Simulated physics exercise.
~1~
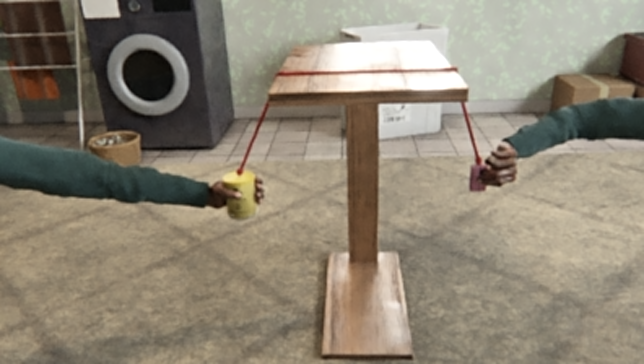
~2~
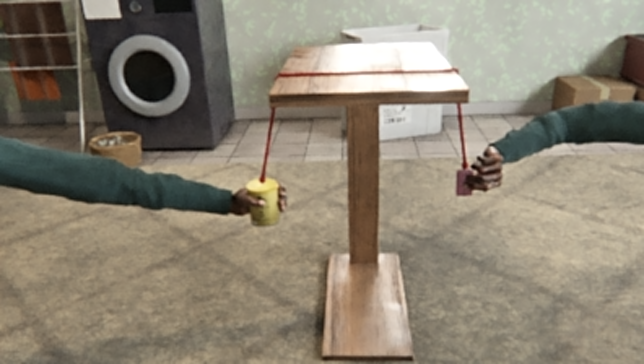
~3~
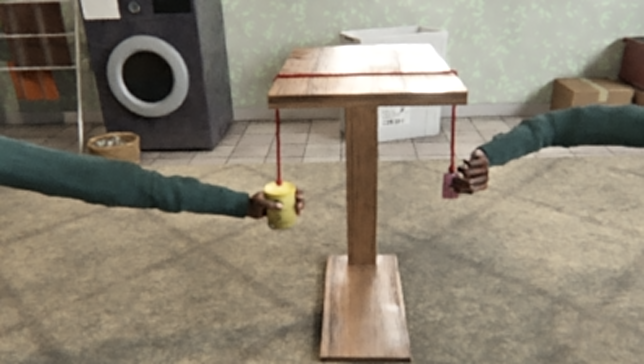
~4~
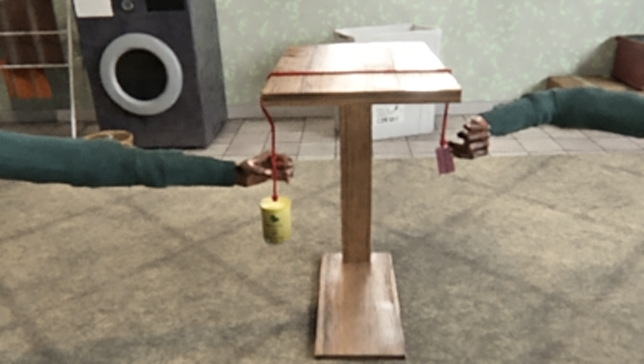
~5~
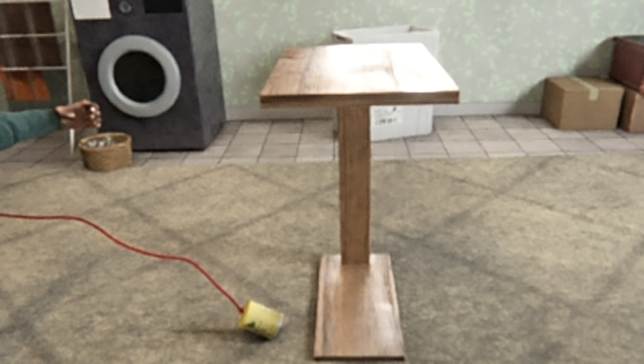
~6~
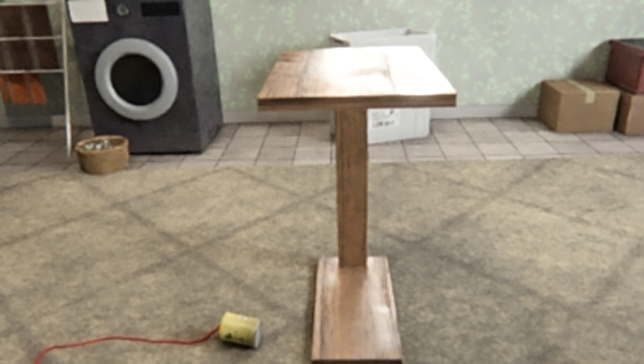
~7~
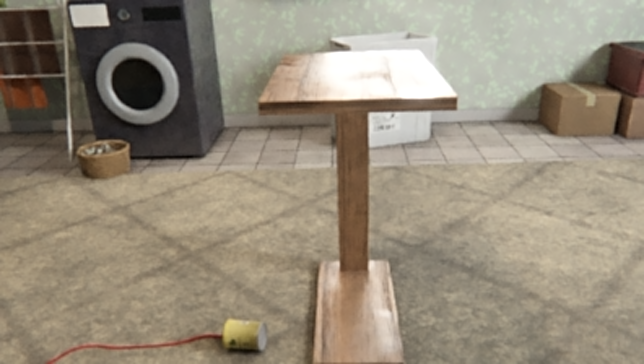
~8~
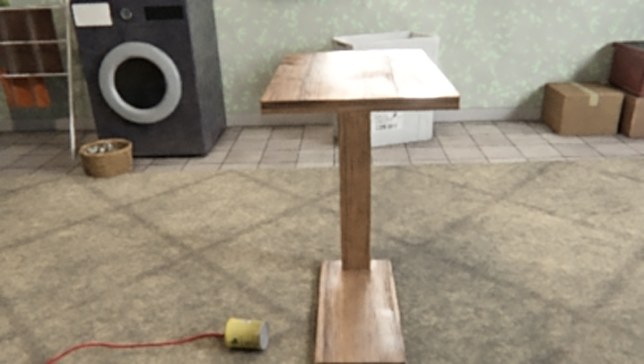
In this clip, two hands hold a yellow tin and a small reddish box on a red cord draped over a wooden side table, then let go; the tin drops left, the cord slides off after it, and the tin ends lying on its side on the floor.
